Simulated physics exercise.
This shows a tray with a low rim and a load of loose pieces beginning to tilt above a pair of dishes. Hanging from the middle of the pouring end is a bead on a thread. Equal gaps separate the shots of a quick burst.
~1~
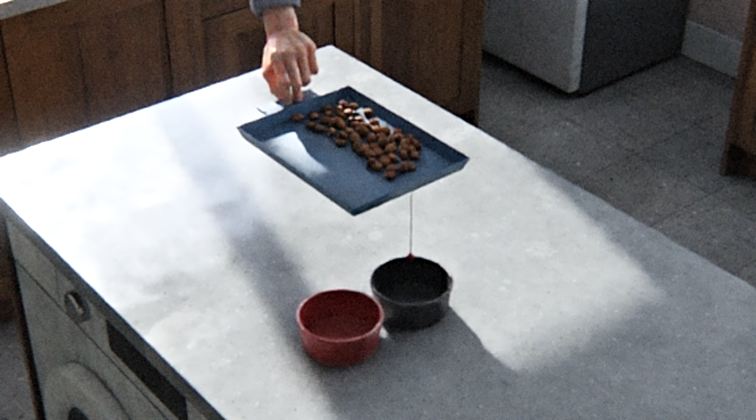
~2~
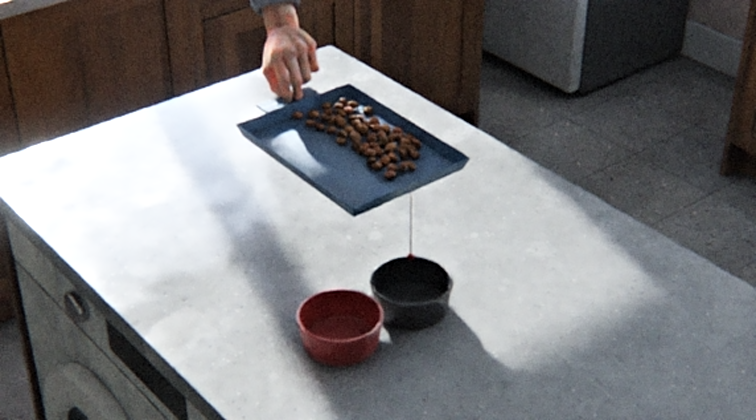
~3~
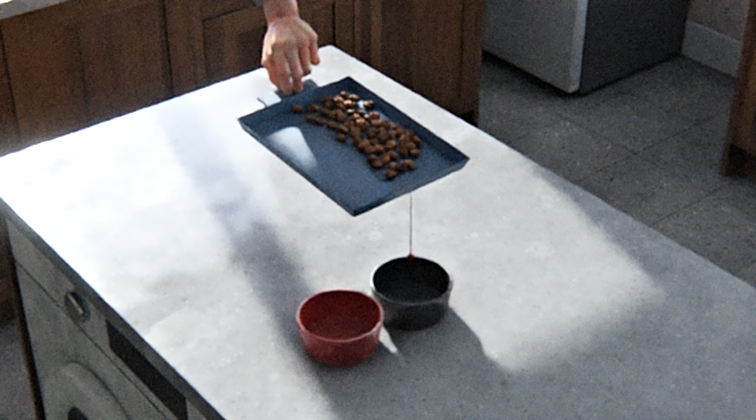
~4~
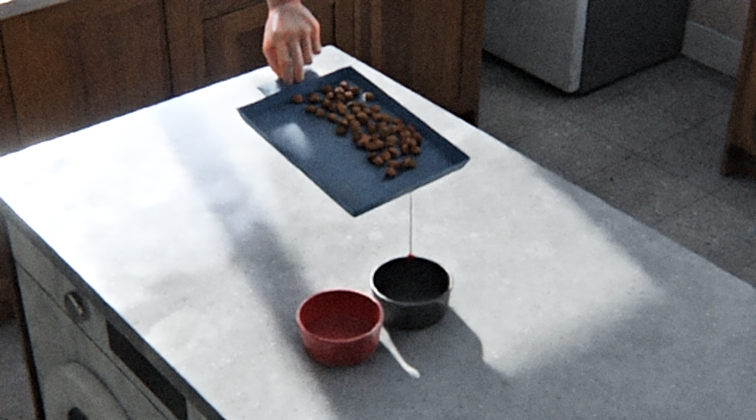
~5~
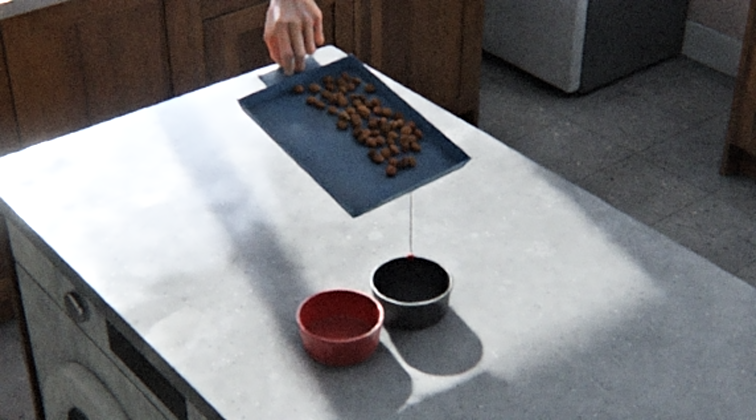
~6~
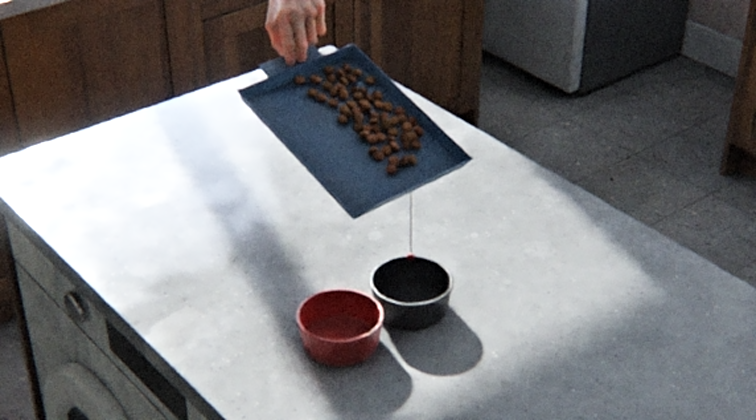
On a pale kitchen counter with patches of sunlight, a hand grips the far end of a blue tray of small brown pieces, held level above a red dish and a black dish. The hand then raises that end, slanting the tray gradually toward its near left corner, while the dishes stay still.
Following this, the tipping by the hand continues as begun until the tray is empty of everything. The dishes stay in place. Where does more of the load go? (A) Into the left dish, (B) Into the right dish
Answer: B.
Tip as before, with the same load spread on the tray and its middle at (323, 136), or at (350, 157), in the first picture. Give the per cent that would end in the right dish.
Near 50 per cent and near 50 per cent.
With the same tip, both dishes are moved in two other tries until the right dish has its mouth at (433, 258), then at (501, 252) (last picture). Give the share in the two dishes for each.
50 and 70 in a hundred, in turn.
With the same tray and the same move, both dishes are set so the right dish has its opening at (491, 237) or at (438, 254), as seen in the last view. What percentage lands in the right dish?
The first try yields 0% and the second yields 10%.
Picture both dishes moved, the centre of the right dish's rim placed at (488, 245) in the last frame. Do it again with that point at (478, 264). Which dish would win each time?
The first time it's the left-side dish, the second time it's the left-side dish.
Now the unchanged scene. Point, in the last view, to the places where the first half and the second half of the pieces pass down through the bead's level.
At (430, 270) for the first part, then at (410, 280) for the others.
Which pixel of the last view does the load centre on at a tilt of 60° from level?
The load is centred near (413, 183).
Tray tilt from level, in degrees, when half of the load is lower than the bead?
Roughly 95 degrees of turn.
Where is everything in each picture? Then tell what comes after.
In the first picture, corners of the pouring end near (354, 204) and (463, 157), level; middle of the load near (372, 138), bits of dog kibble; left dish near (366, 346); right dish near (437, 310); bead on its thread near (411, 257).
In the second picture, corners of the pouring end near (354, 205) and (463, 157), level; middle of the load near (372, 136).
In the third picture, corners of the pouring end near (354, 205) and (464, 157), tipped barely, lowest at the left corner; middle of the load near (373, 132).
In the fourth picture, corners of the pouring end near (355, 207) and (464, 157), tipped a little, lowest at the left corner; middle of the load near (373, 127).
In the fifth picture, corners of the pouring end near (355, 208) and (465, 157), tipped a little, lowest at the left corner; middle of the load near (374, 121).
In the sixth picture, corners of the pouring end near (355, 209) and (466, 157), tipped clearly, lowest at the left corner; middle of the load near (375, 116); left dish near (366, 346); right dish near (437, 310).
Shortly afterwards, tray tipped steeply; the bulk on the tray; a little in the air.
Next, tray tipped right over; near a quarter on the tray; only a few in the left dish; near a third in the right dish; near a quarter outside both; near a quarter in the air.
Some moments later, tray tipped past a quarter turn; a little in the left dish; near half in the right dish; near a third outside both.
In the end, tray tipped past a quarter turn; a little in the left dish; near half in the right dish; near a third outside both.
